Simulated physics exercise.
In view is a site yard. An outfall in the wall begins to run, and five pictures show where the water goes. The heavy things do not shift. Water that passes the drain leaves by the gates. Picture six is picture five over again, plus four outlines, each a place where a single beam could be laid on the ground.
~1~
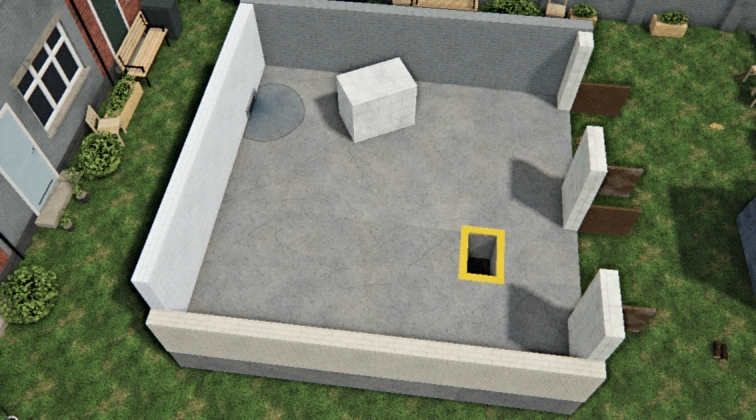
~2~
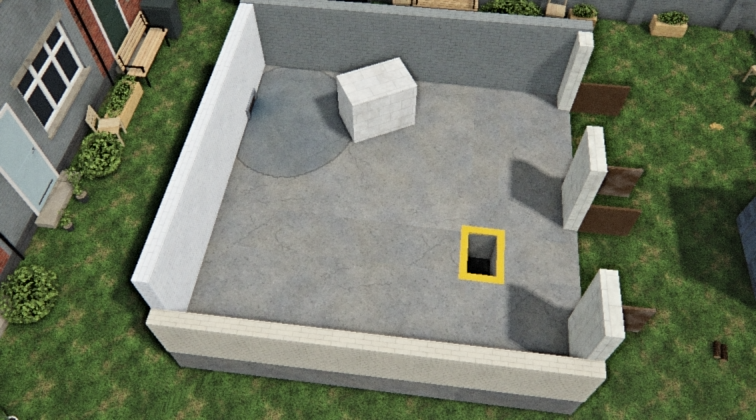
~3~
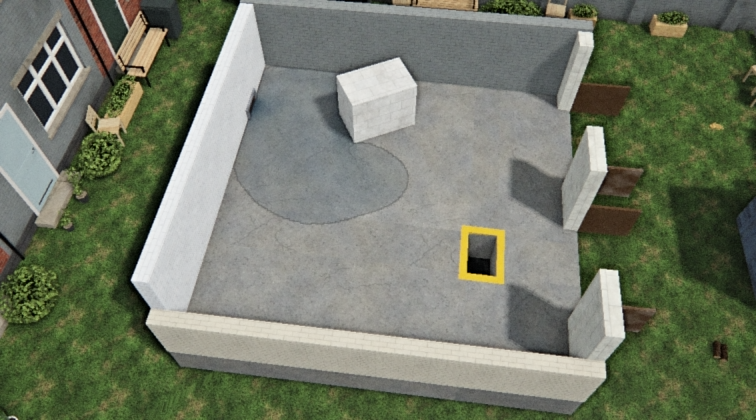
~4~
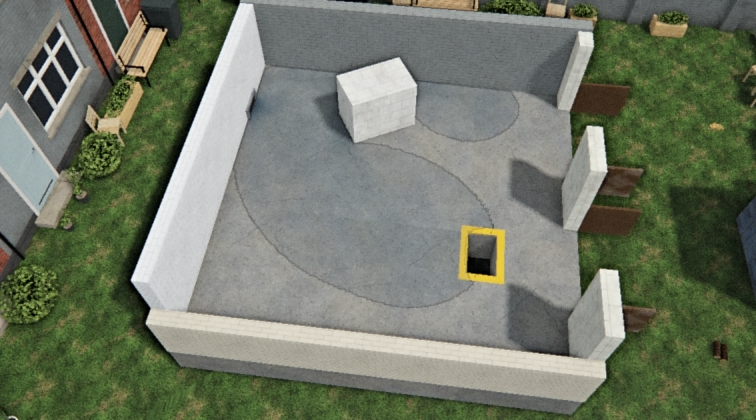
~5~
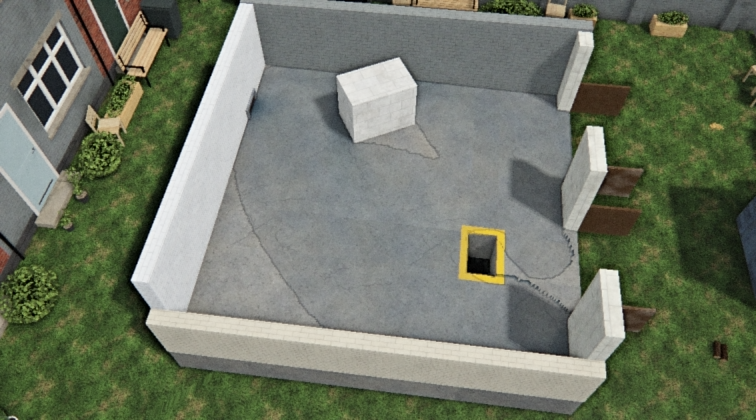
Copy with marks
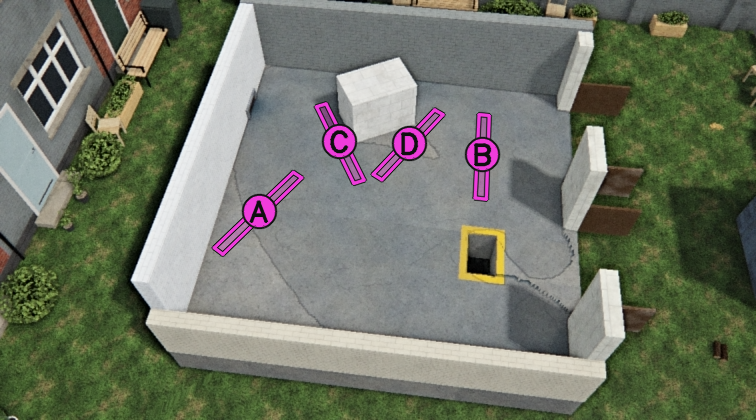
In a walled yard, a dark wet patch spread from a hole in the left wall, curved around a white block, reached the yellow-edged drain, and then covered most of the grey floor.
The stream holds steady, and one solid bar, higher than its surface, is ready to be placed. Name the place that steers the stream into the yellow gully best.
Position B does it best.
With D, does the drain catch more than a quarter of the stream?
No.
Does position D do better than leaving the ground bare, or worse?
Worse.
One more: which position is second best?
A.
On the marked copy, A from (218, 251) to (297, 175); B from (480, 198) to (484, 115); C from (321, 105) to (359, 181); D from (377, 177) to (438, 112).
Choosing A, about 23 % of the stream goes into the yellow gully, about 77 % out by the gates.
Choosing B, about 36 % of the stream goes into the yellow gully, about 64 % out by the gates.
Choosing C, about 13 % of the stream goes into the yellow gully, about 87 % out by the gates.
Choosing D, about 15 % of the stream goes into the yellow gully, about 85 % out by the gates.
